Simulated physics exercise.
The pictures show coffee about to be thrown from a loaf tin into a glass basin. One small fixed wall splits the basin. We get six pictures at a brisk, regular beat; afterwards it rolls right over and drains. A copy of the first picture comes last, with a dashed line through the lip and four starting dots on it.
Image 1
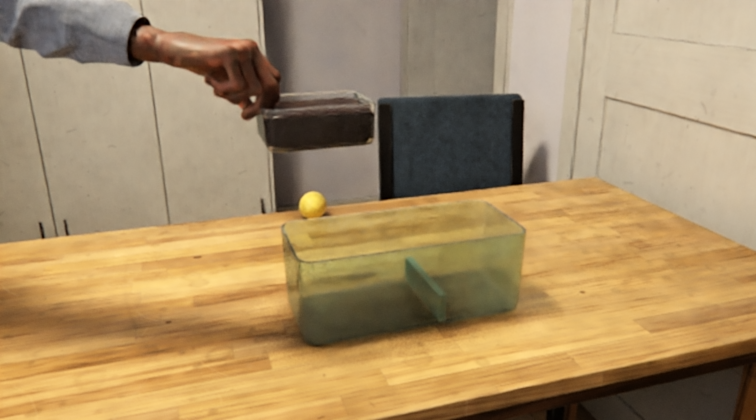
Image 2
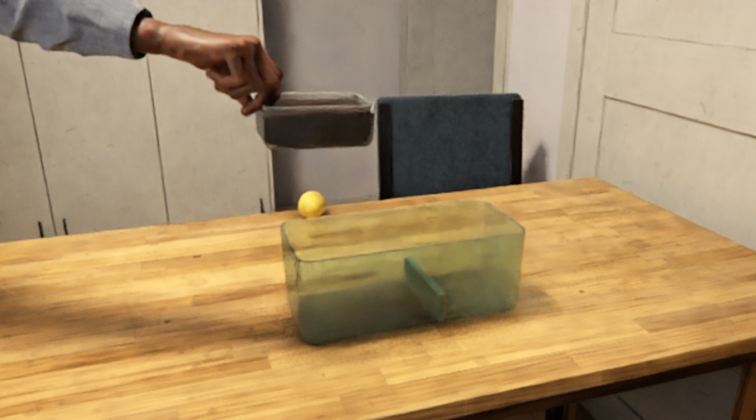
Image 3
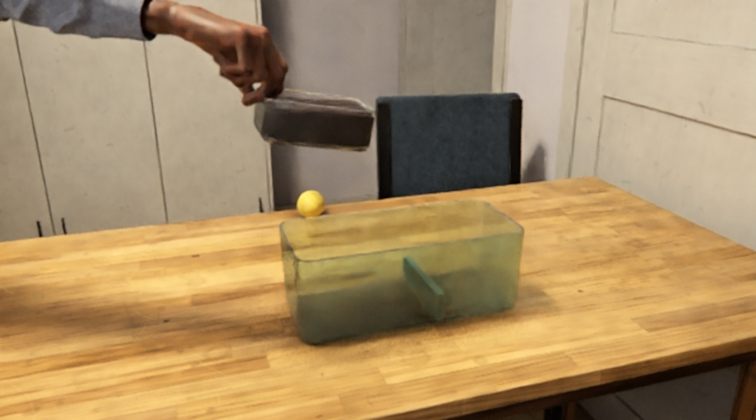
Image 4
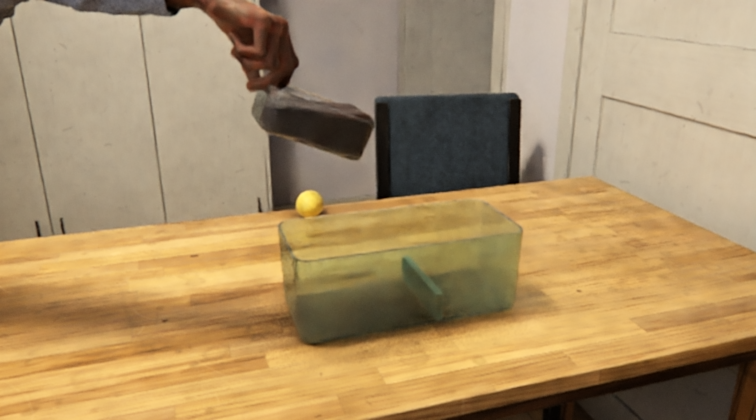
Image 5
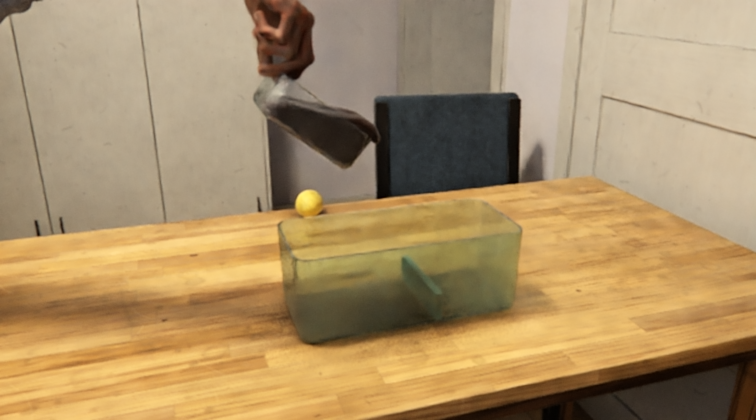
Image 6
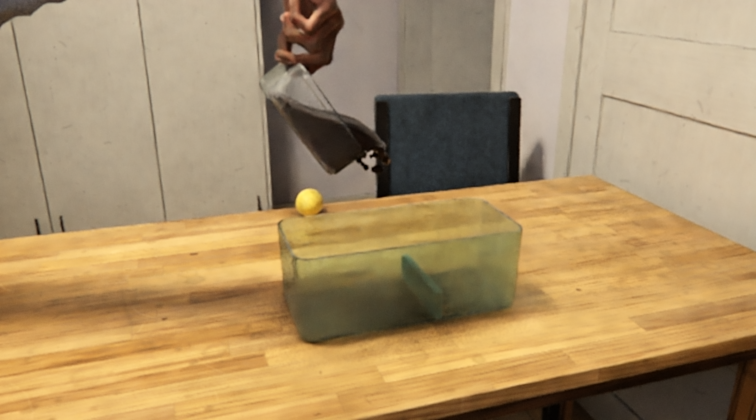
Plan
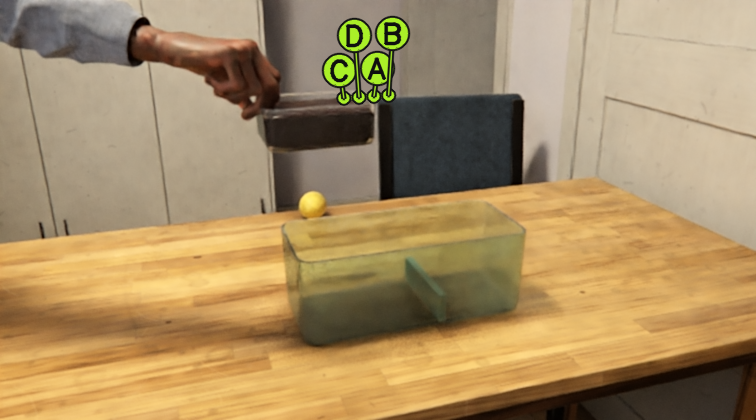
Hand tilting a clear loaf tin of dark coffee steeply to the right above a glass basin, coffee starting over its lip.
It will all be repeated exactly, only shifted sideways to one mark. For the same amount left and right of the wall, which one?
Choose B.
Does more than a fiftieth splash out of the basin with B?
Yes.
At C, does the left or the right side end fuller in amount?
The left one.
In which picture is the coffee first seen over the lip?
Picture 4.
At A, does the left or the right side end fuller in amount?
The left one.
On the marked copy, A at (373, 96); B at (388, 95); C at (343, 98); D at (359, 97).
For dot A, about 77 % ends left of the wall and 19 % right of it; 4 % is lost outside.
For dot B, about 49 % ends left of the wall and 45 % right of it; 6 % is lost outside.
For dot C, about 79 % ends left of the wall and 11 % right of it; 10 % is lost outside.
For dot D, about 85 % ends left of the wall and 11 % right of it; 5 % is lost outside.
